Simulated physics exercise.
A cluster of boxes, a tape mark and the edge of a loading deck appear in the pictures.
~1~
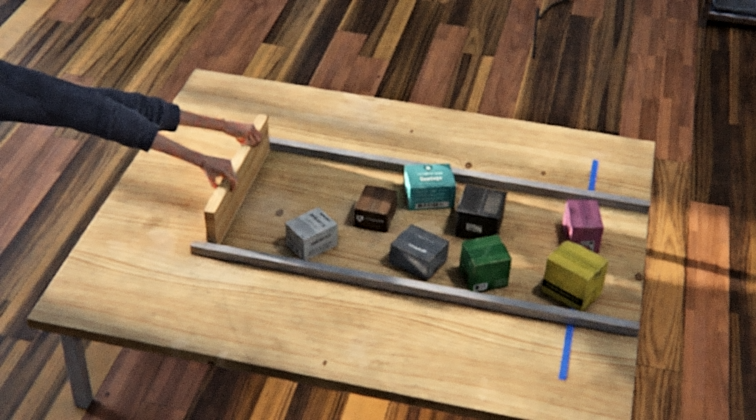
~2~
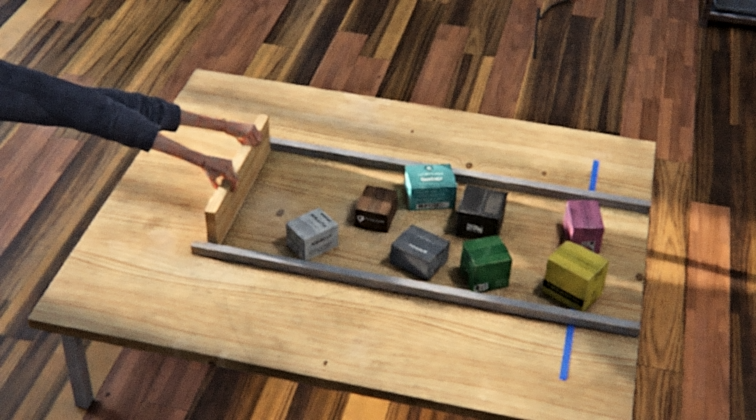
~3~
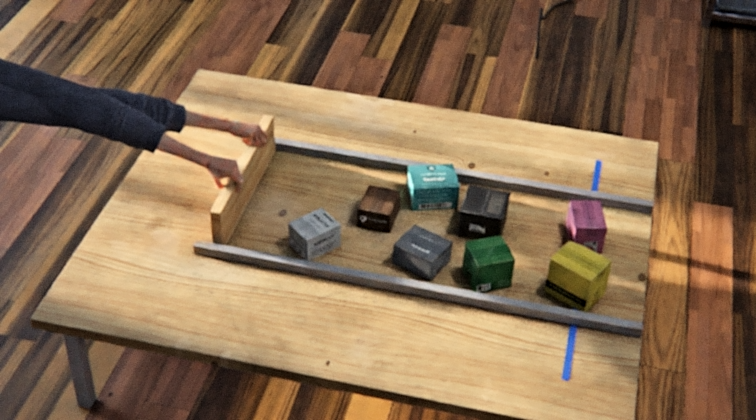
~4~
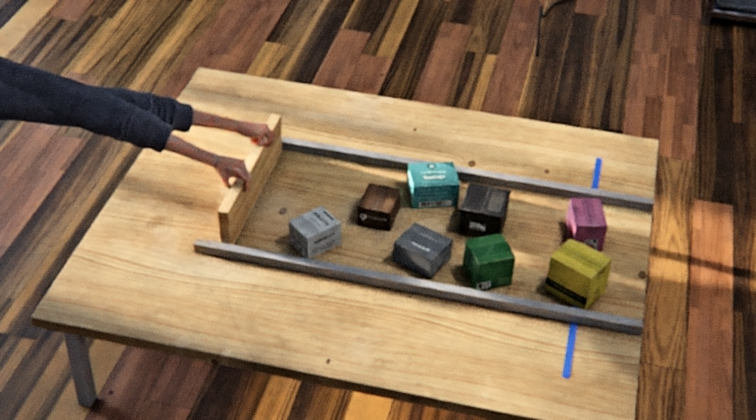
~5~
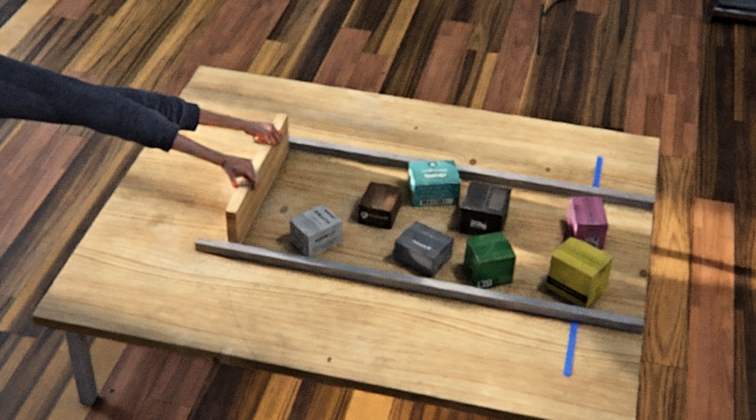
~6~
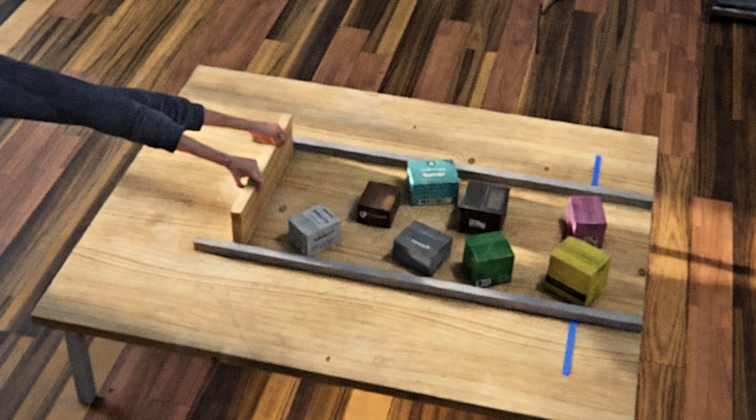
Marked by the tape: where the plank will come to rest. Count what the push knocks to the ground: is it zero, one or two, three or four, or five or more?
Three or four.
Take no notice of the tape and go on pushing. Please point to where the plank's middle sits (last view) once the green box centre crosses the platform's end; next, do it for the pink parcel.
When the green box crosses, the middle is near (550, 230); when the pink parcel crosses, near (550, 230).
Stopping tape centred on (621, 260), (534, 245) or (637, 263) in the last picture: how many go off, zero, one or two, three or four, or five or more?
Taking the places in the order asked: Five or more, then either one or two, then more than four.
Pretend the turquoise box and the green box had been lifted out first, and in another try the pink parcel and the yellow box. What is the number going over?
The count is 2 in the first case and 1 in the second.
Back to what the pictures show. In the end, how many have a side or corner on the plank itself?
The count in contact is 3.
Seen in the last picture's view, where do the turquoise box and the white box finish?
The turquoise box comes to rest close to (621, 212), while the white box rests close to (598, 274).
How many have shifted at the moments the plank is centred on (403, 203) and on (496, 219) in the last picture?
That makes 5 at the first spot and 8 at the second.
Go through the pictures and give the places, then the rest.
Pink parcel (583, 226); yellow box (575, 276); green box (485, 264); plank (239, 179); tape (581, 258), in the first frame.
Yellow box (575, 276); black tote (481, 215), in the second frame.
Green box (488, 264); white box (315, 234), in the third frame.
Pink parcel (586, 225); brown box (379, 207), in the fourth frame.
Yellow box (579, 272); grey parcel (424, 249), in the fifth frame.
Pink parcel (586, 222); yellow box (578, 272); green box (488, 260); plank (264, 179); tape (584, 253), in the sixth frame.
Soon after, none off yet; pink parcel at rest near (586, 222); yellow box at rest near (578, 272); green box at rest near (488, 260).
After that, none off yet; pink parcel at rest near (586, 222); yellow box moving near (580, 272); green box displaced about its own width near (528, 271).
And then, none off yet; pink parcel displaced about its own width near (619, 228); yellow box tilting a little near (666, 286); green box displaced well along near (614, 287).
In the end, the number that fall off is three or four; gone, green box, yellow box and pink parcel.
